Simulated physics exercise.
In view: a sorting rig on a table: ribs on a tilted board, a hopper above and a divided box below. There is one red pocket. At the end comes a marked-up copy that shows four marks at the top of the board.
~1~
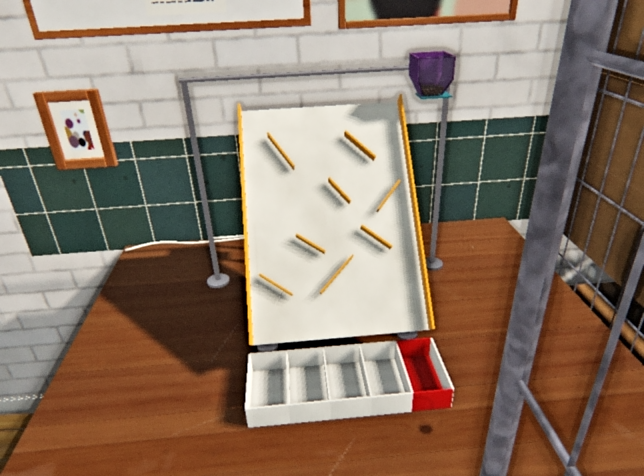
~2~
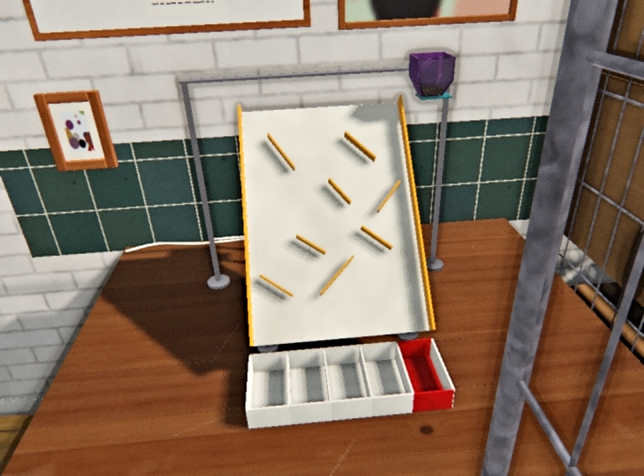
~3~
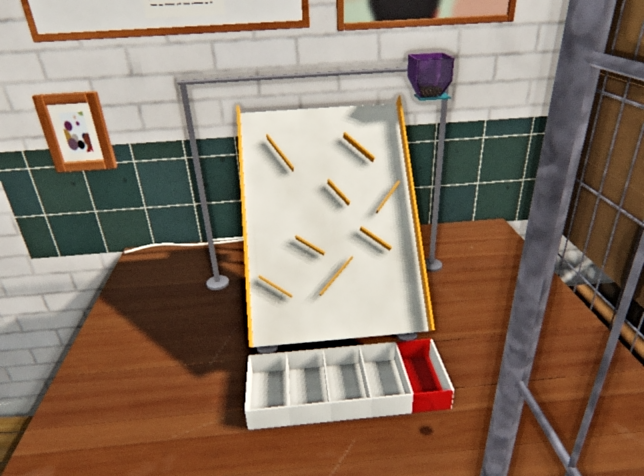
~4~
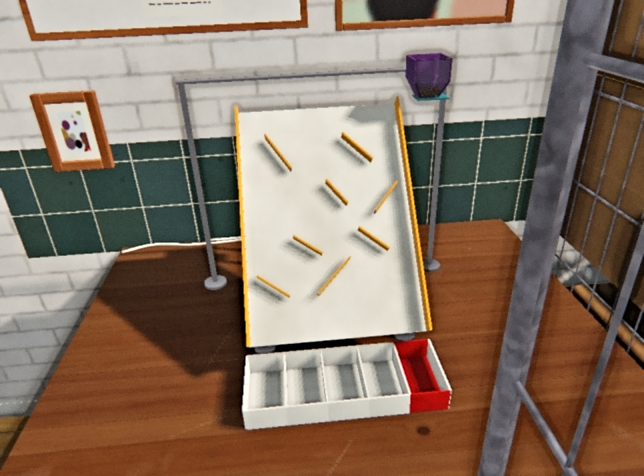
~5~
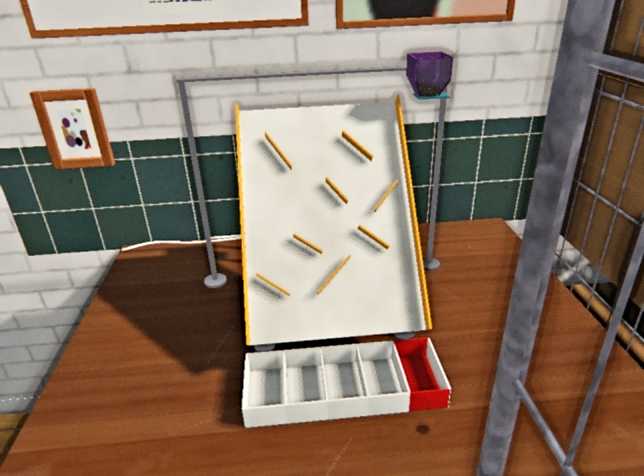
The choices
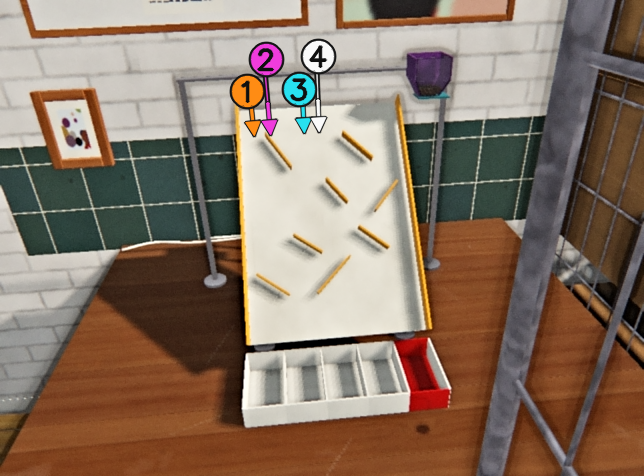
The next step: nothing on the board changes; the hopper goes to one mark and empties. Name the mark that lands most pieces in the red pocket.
Take 4.
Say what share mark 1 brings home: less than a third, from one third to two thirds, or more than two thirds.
Mark 1 gives less than a third.
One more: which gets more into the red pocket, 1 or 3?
The answer is 3.
On the marked copy, mark 1 meets the board at (253, 130); mark 2 meets the board at (270, 129); mark 3 meets the board at (304, 127); mark 4 meets the board at (319, 126).
With 1, none in the red pocket, most in other pockets, a small part outside the box.
With 2, a small part in the red pocket, most in other pockets, a small part outside the box.
With 3, a small part in the red pocket, most in other pockets, a small part outside the box.
With 4, about a third in the red pocket, about half in other pockets, a small part outside the box.
